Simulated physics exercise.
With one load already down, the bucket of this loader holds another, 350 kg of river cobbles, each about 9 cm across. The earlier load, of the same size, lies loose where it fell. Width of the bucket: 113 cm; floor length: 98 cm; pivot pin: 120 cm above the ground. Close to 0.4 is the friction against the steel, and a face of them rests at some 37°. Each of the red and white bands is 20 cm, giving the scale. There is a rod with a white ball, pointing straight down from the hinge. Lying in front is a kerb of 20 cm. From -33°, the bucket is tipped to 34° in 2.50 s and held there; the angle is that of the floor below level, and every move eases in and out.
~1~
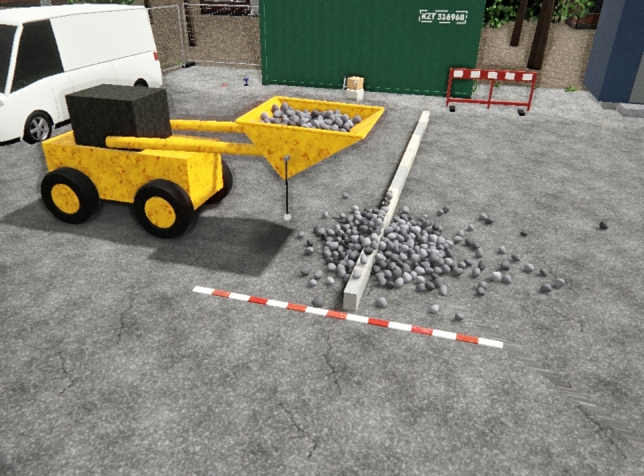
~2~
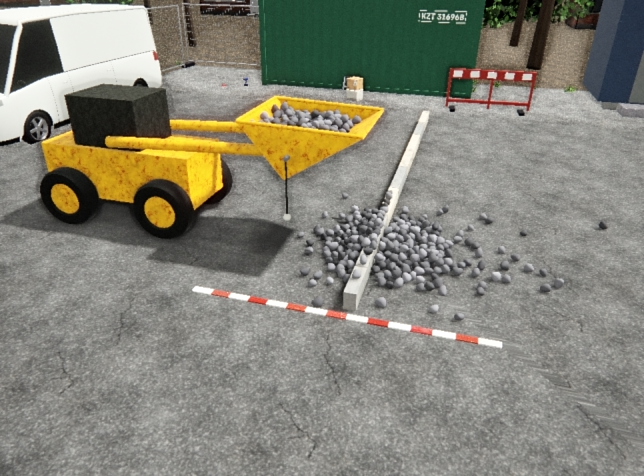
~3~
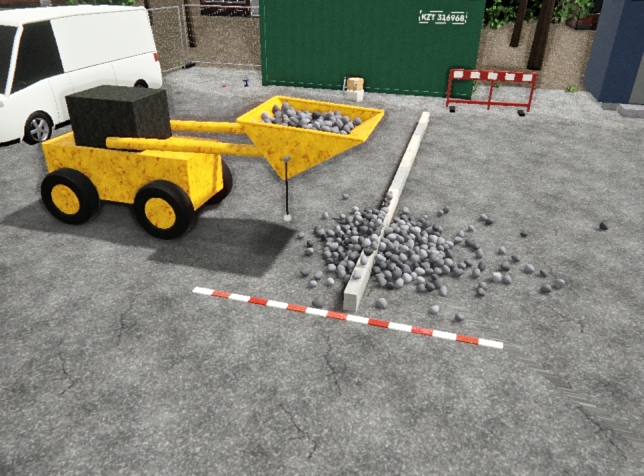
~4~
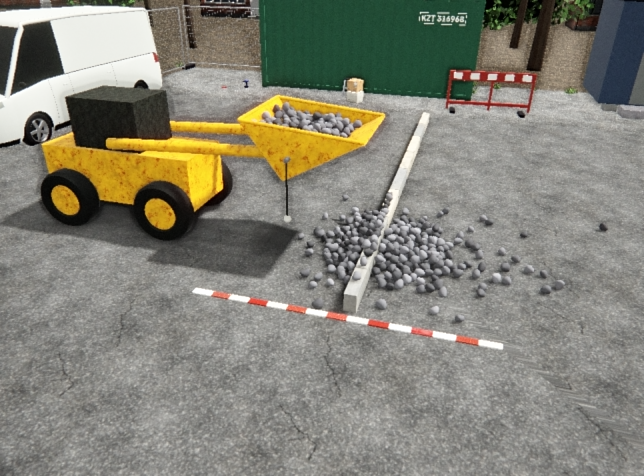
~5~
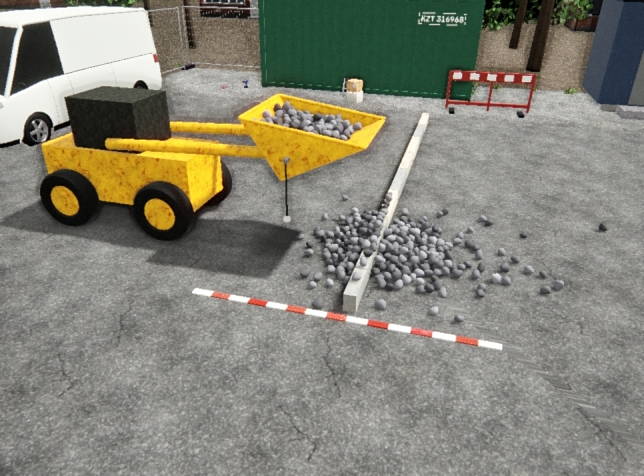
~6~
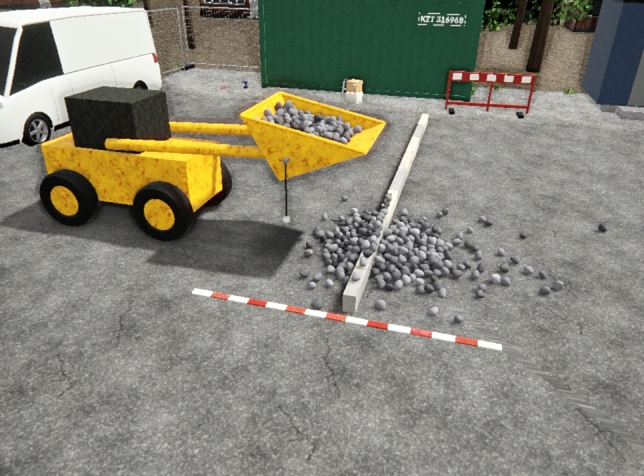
The yellow loader's raised bucket, full of grey stones, rotates slightly forward, its right-hand lip lowering a little while the machine stays put. Below, loose stones lie motionless across a pale kerb, behind a red-and-white striped bar.
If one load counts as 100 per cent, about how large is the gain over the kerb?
Around 67 per cent.
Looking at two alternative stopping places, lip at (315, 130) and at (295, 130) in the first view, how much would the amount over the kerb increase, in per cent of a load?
I'd say close to 5 per cent for one and close to 0 per cent for the other, in that order.
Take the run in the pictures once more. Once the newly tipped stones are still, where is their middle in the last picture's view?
Around (391, 243) in the last picture.
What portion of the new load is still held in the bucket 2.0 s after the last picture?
25 %.
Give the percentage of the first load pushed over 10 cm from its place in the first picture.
10 %.
Then, 1.3 s after the last picture the floor is at 24°; in per cent of one load, 99 in the bucket, 44 on this side of the kerb, 57 over the kerb; the foremost stones are at (541, 264).
Then, 2.0 s after the last picture the floor is at 34°; in per cent of one load, 24 in the bucket, 84 on this side of the kerb, 92 over the kerb; the foremost stones are at (541, 264).
Then, 2.3 s after the last picture the floor is at 34°; in per cent of one load, 1 in the bucket, 85 on this side of the kerb, 114 over the kerb; the foremost stones are at (541, 264).
Then, 5.1 s after the last picture the floor is at 34°; in per cent of one load, 0 in the bucket, 77 on this side of the kerb, 123 over the kerb; the foremost stones are at (546, 269). Net gain over the kerb, 67.
